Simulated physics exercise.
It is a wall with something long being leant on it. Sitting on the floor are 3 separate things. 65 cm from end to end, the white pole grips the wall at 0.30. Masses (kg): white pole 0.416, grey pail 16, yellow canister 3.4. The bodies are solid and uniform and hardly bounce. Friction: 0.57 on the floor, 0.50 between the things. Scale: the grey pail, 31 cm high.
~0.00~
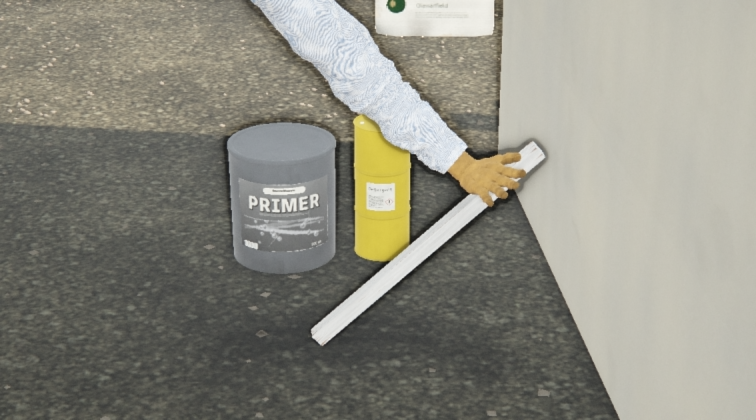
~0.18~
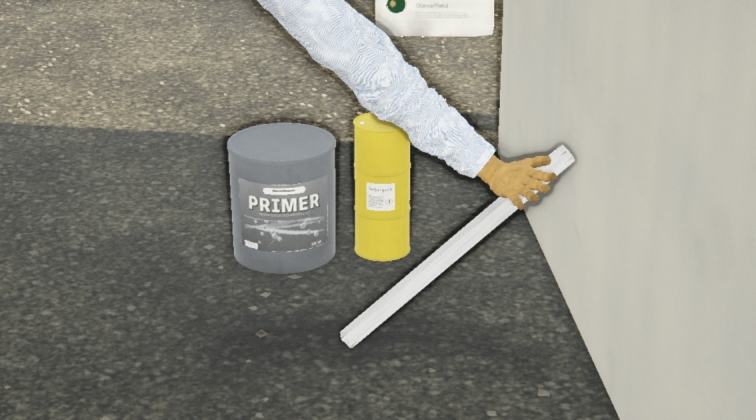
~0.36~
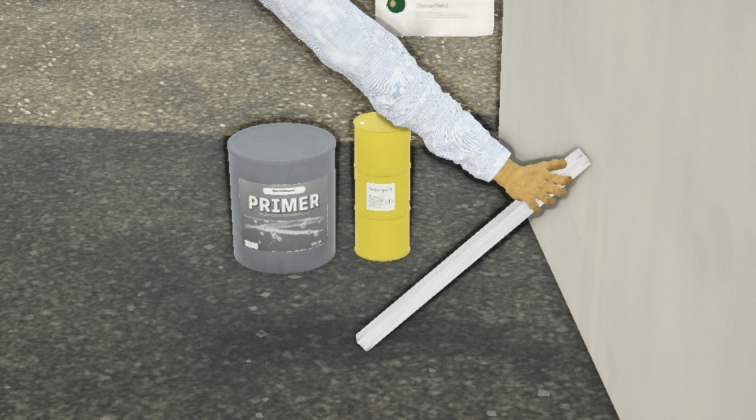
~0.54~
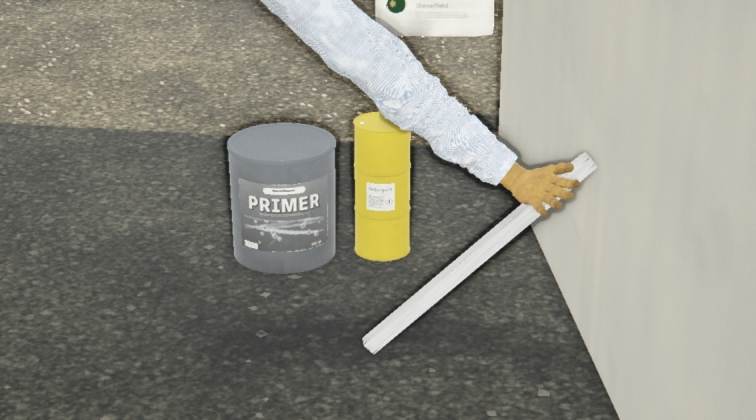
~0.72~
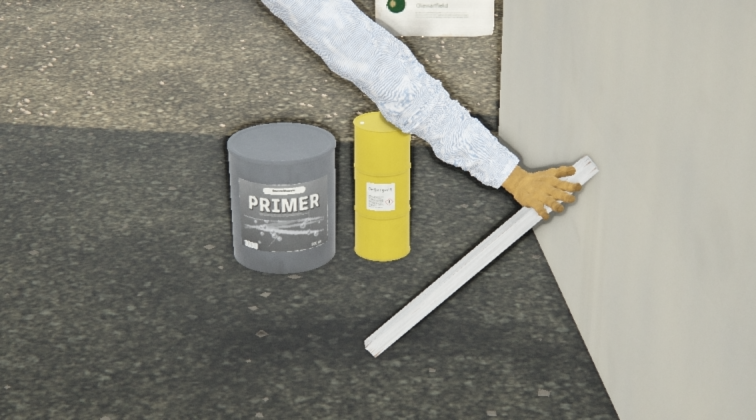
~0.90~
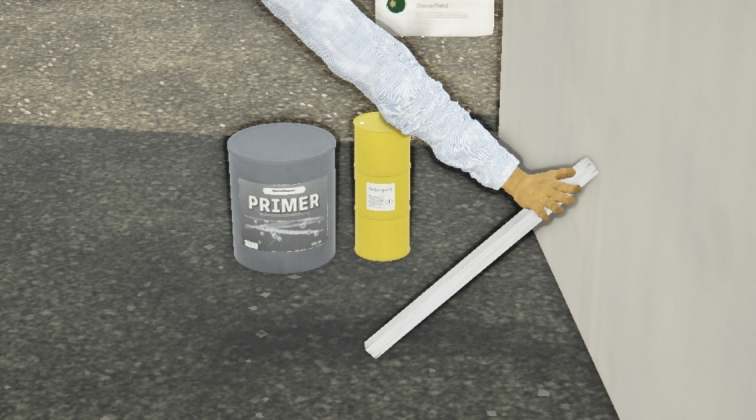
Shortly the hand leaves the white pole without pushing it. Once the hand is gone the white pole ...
... stays in place.
Around 1.10 s, nothing moves.
Around 1.50 s, white pole resting near (479, 260).
Finally (2.2 s), all 3 still in place (within 10 cm). Final places as that camera would see them, white pole near (479, 260). The pole holds.
